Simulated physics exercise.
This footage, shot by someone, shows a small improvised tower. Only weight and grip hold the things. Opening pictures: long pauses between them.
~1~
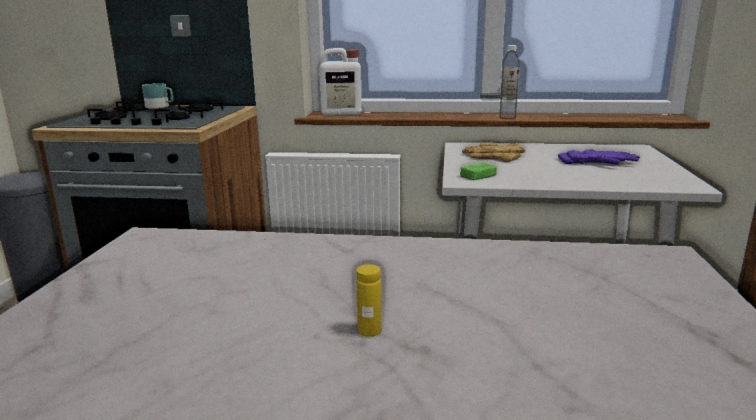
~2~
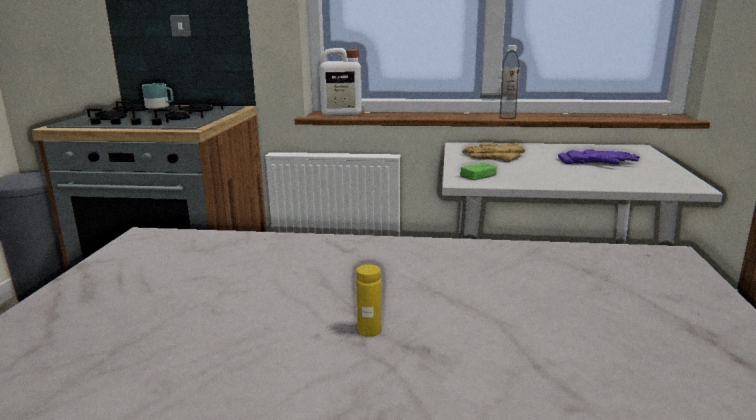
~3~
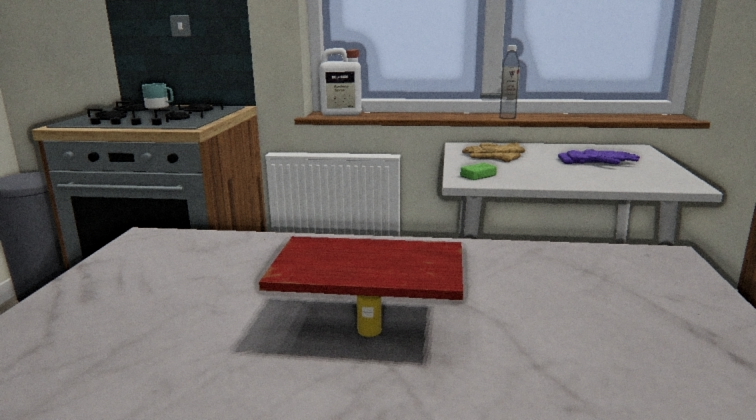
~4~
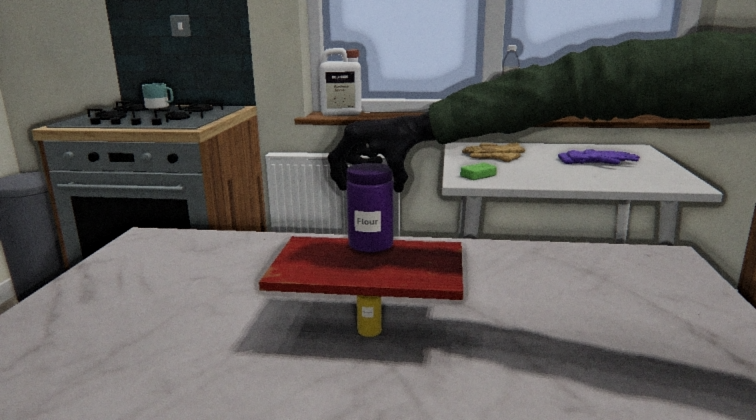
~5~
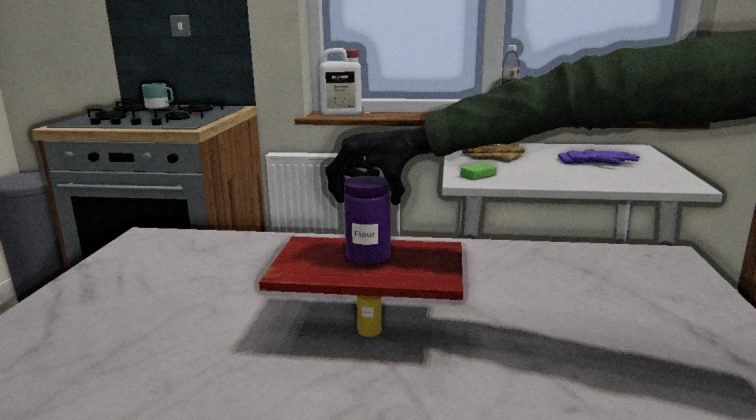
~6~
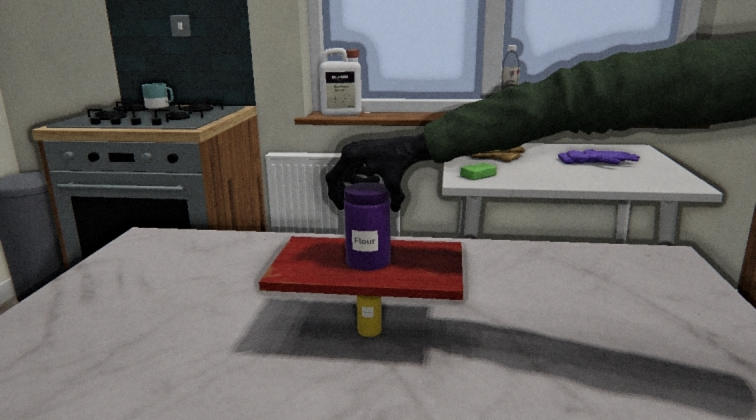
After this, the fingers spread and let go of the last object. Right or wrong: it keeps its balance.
Right.
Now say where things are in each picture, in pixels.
In the first frame, the last thing is not in view yet.
In the second frame, the last thing is not in view yet.
In the third frame, the last thing is not in view yet; red board (368, 265).
The fourth frame shows on its way; purple jar (370, 207); red board (368, 265).
The fifth frame shows on its way; purple jar (367, 219); red board (368, 265).
The sixth frame shows set down, still held; purple jar (368, 226); red board (368, 265).
Then, 0.30 s later than the last frame, all is still.
Then, 0.70 s later than the last frame, purple jar resting near (368, 227).
When it is over, all 3 as before. End places, in pixels of the last picture, purple jar near (368, 227). The stack keeps its balance.
